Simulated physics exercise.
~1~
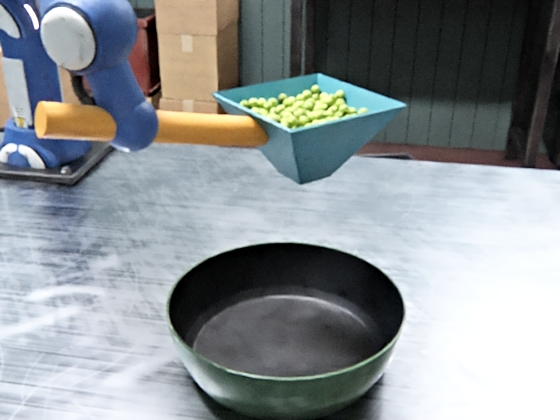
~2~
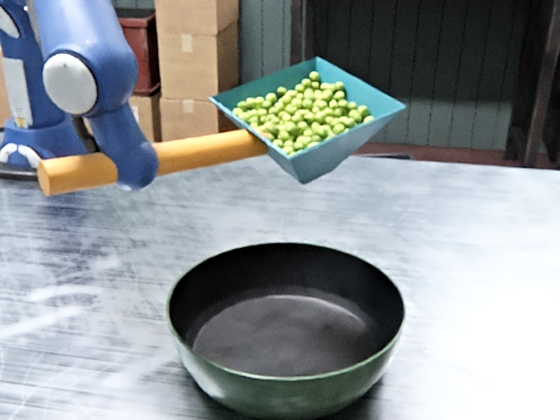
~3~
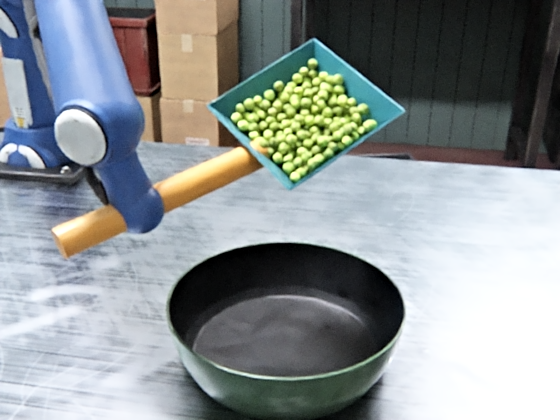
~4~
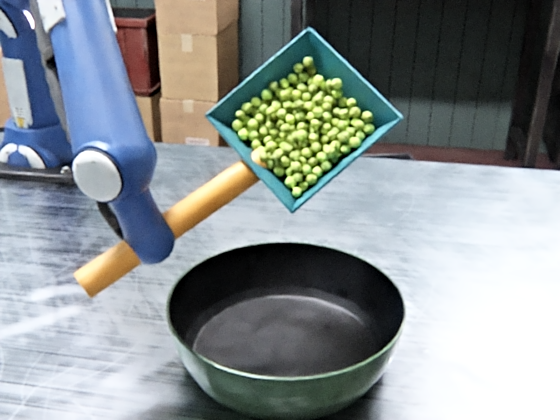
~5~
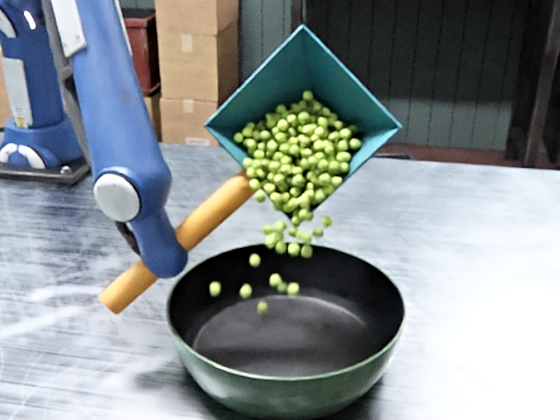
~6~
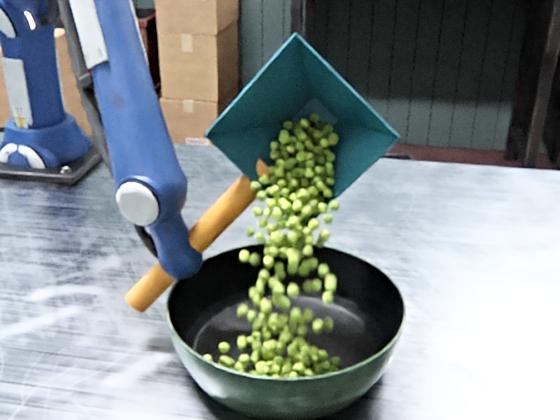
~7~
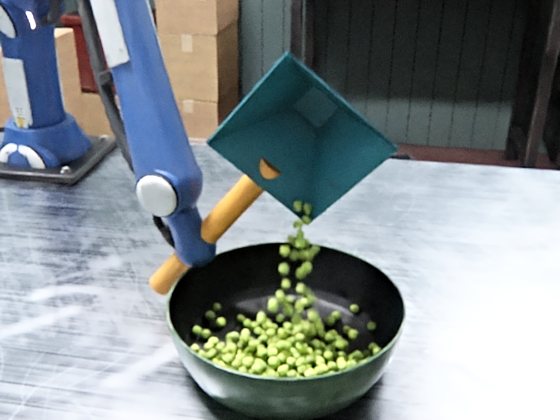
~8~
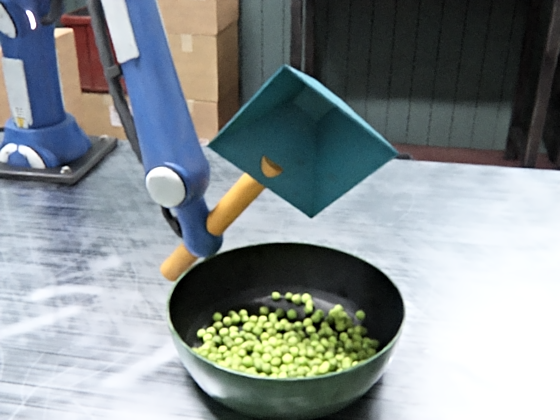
In the video, a blue robot arm tilts a teal scoop of green peas by its wooden handle above a dark pan on a table. The peas spill out in a stream, leaving the scoop empty and the peas gathered across the pan's bottom.
